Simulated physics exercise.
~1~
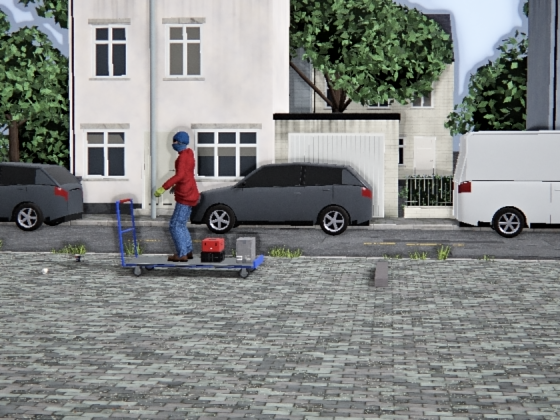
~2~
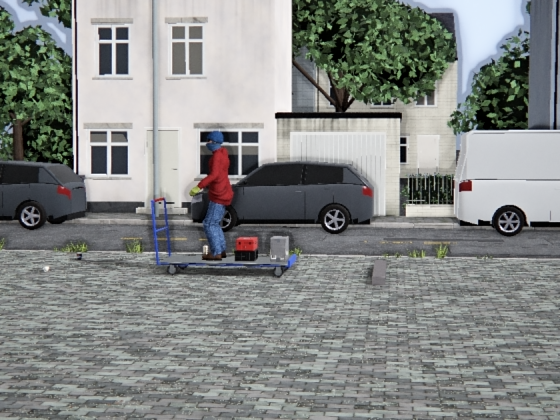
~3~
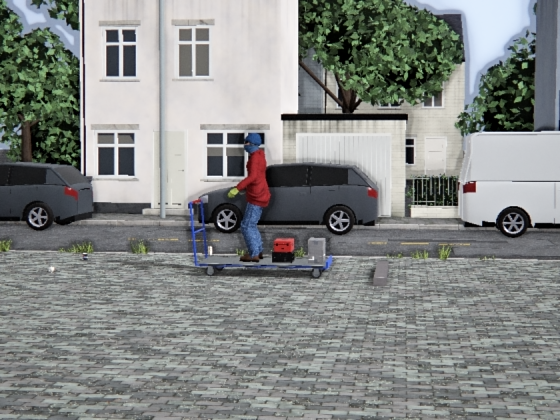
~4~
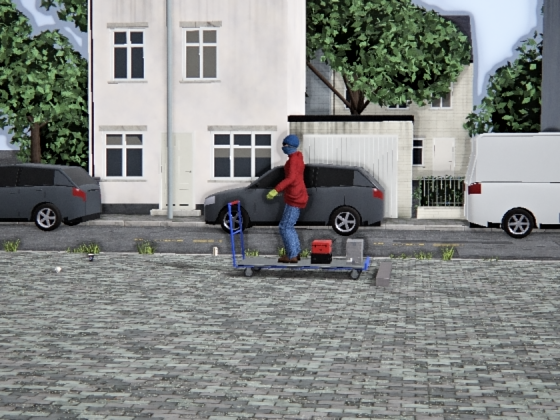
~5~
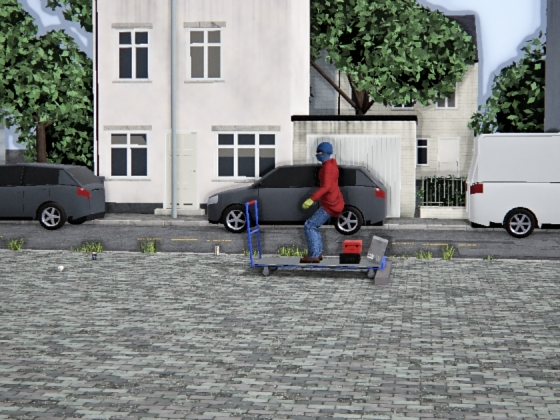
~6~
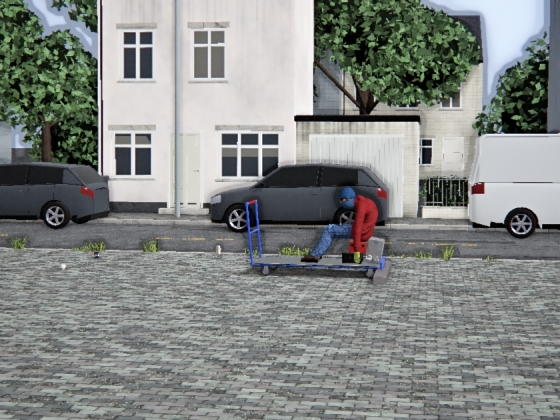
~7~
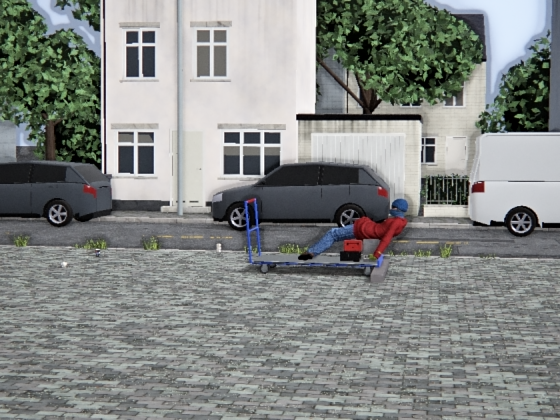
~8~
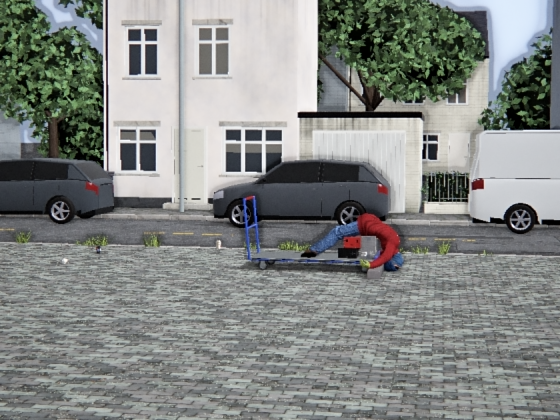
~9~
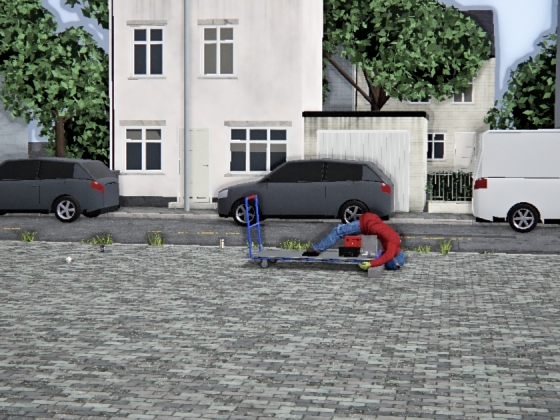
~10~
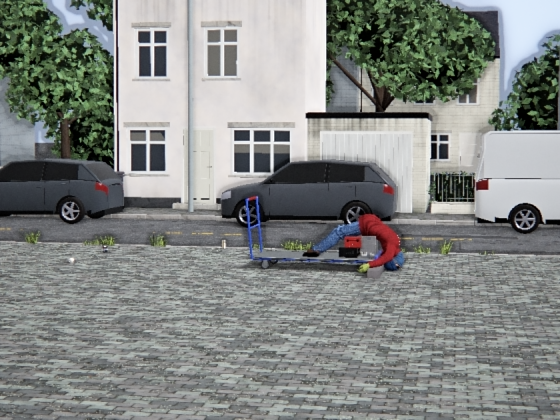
Blue trolley carrying a standing worker rolls right and stops at a kerb, pitching him forward to end slumped over the front.
